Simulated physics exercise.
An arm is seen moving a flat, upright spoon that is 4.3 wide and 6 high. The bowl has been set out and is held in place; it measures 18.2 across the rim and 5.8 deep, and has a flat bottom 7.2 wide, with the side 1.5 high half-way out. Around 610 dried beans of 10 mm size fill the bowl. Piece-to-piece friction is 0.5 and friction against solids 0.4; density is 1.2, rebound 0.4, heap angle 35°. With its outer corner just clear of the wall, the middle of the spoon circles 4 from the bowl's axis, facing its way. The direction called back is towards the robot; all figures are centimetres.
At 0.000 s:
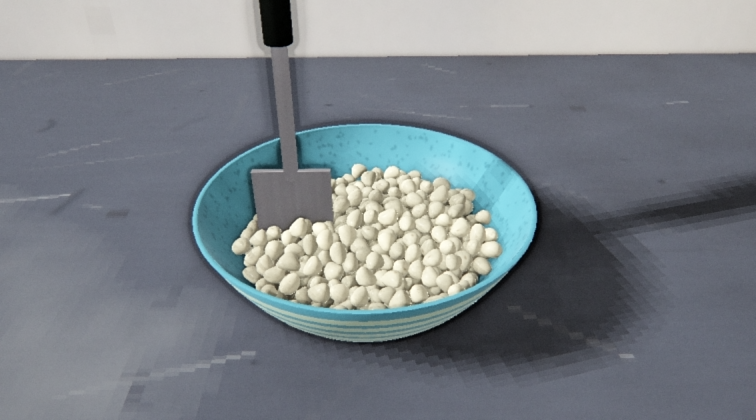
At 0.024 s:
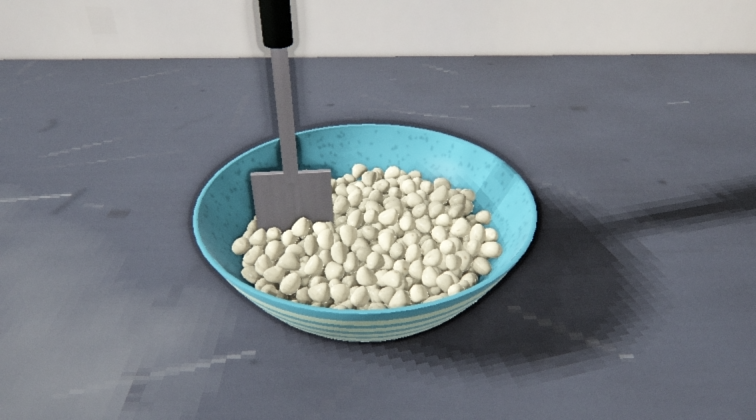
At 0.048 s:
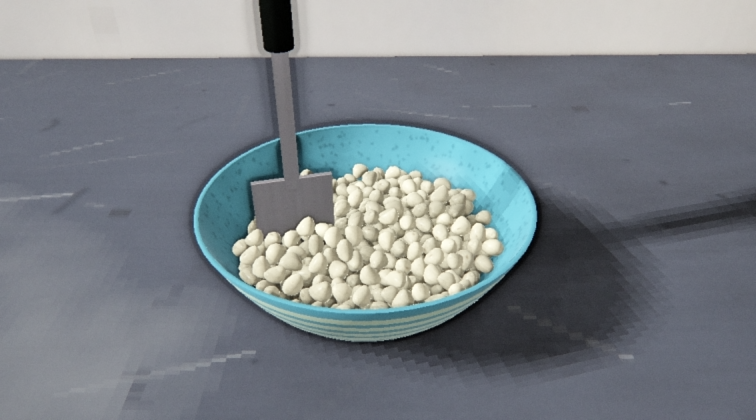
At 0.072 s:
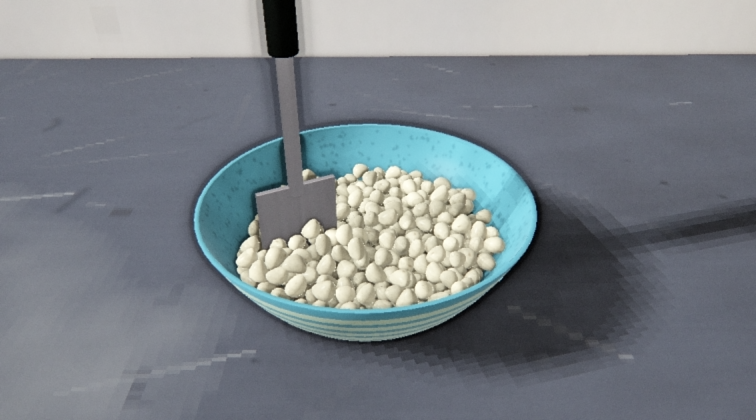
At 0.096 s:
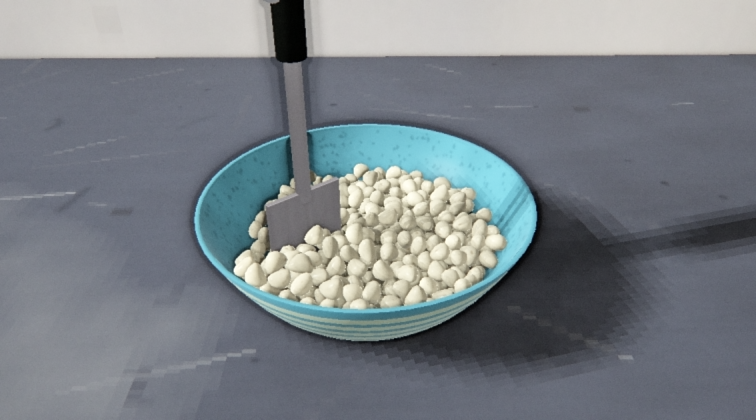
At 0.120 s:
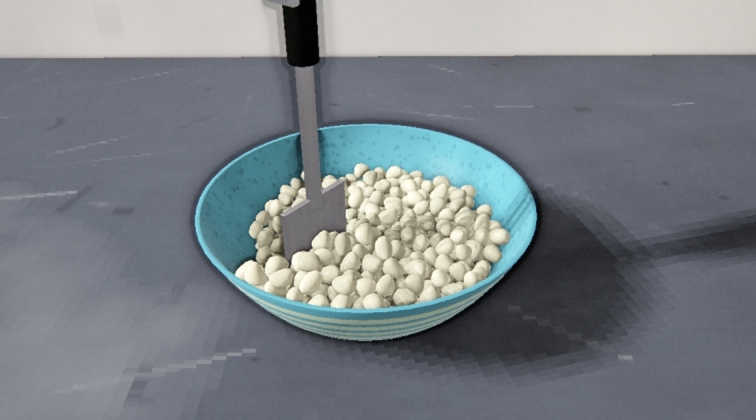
On a dark grey tabletop, a flat metal spoon with a black handle stood upright at the left of a blue bowl of pale beans, then pushed slowly through them toward the front, turning slightly.
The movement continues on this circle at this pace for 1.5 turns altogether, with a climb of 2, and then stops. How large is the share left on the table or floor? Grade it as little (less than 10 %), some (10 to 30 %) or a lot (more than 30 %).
Grade: Some, 10 to 30 %.
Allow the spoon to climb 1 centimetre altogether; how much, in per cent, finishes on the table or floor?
I'd put it at about 20 per cent.
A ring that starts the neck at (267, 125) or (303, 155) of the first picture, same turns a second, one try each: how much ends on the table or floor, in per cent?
Close to 15 and 10 in a hundred.
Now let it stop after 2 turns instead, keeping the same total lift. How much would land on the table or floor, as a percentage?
20 %.
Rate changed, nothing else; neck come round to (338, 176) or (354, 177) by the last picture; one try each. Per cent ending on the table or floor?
Roughly 30 and 35 percent, in that order.
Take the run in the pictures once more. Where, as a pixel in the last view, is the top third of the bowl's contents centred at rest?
Centre, approx.: (395, 223).
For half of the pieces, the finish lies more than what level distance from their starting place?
Some 7 centimetres or so.
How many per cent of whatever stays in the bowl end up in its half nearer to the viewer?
I'd put it at roughly 50 per cent.
After 0.50 s, 242° round, highest piece 9 above the table; 554 in the bowl, 42 on the table or floor, 13 in flight or on the tool.
After 0.88 s, 74° round, highest piece 8 above the table; 501 in the bowl, 106 on the table or floor, 2 in flight or on the tool.
After 1.27 s, 180° round, highest piece 6 above the table; 498 in the bowl, 111 on the table or floor.
After 1.97 s, 180° round, highest piece 6 above the table; 498 in the bowl, 111 on the table or floor.
In the end, 498 in the bowl, 111 on the table or floor. That is 18 % on the table or floor.
